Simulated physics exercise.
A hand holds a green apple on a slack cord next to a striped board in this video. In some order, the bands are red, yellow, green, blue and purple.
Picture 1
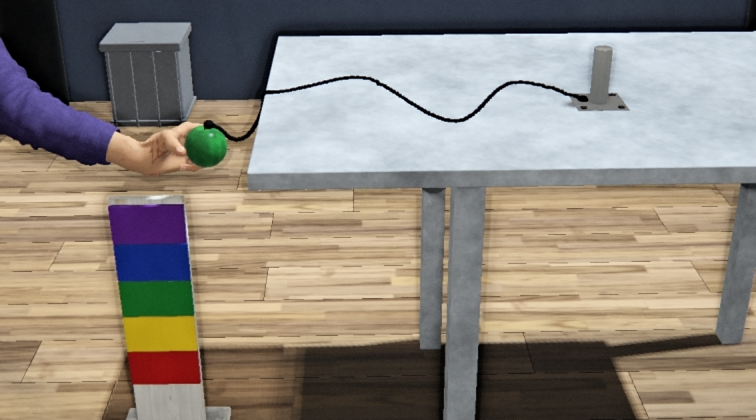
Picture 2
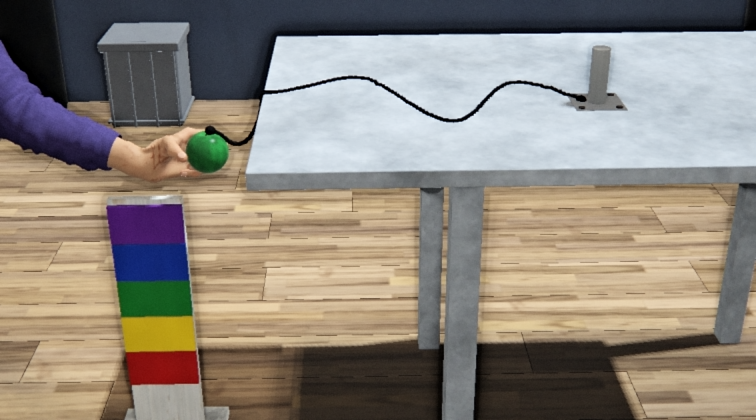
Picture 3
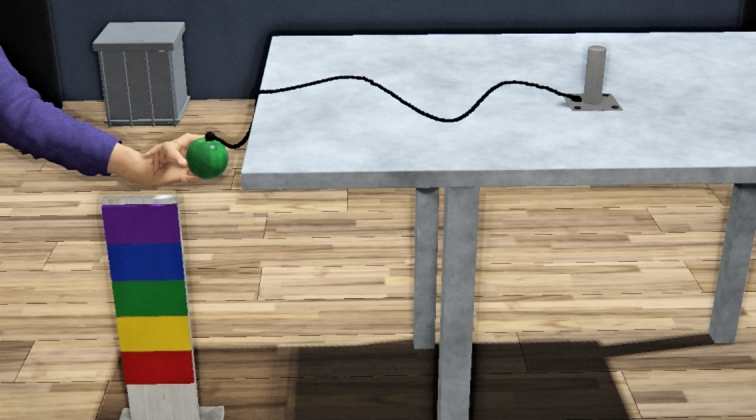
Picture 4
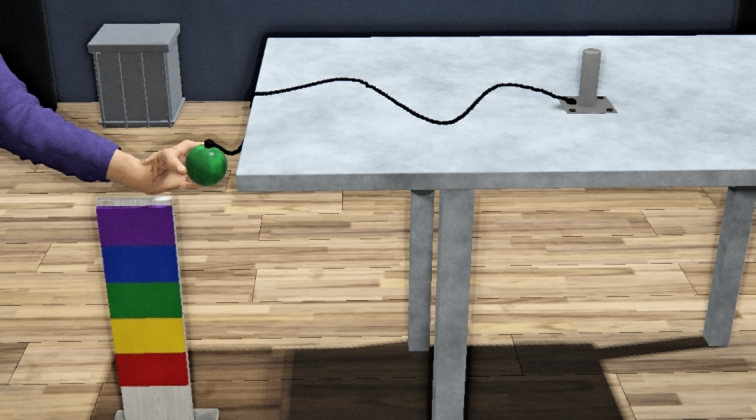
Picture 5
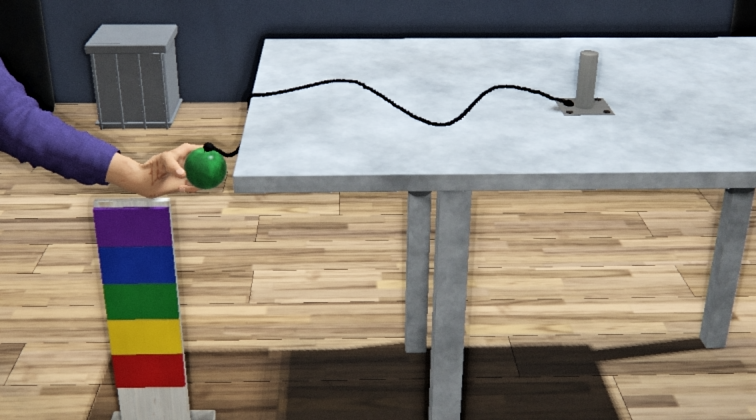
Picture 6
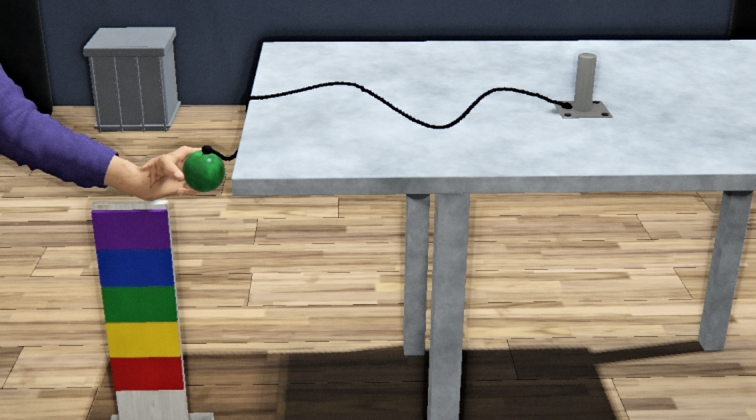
Green ball on a black cord held by a purple-sleeved hand beside a grey table, barely moving as the view shifts slightly.
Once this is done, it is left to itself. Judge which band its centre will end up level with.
I would say red.
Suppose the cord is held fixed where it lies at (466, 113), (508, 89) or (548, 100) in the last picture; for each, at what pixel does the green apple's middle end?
In order of the tries: About (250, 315), about (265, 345), about (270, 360).
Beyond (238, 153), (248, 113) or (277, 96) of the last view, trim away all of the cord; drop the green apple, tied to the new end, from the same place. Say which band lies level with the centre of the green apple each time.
Result per try - yellow; green; blue.
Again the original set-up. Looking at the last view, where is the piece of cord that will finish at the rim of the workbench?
About (384, 102).
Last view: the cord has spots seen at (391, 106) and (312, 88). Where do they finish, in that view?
First one: (259, 107); second one: (258, 215).
Early on, apple near (225, 367); level with red.
Midway, apple near (296, 371); level with red.
Near the end, apple near (242, 368); level with red.
Finally, apple near (270, 370); level with red. The cord holds its middle at red.
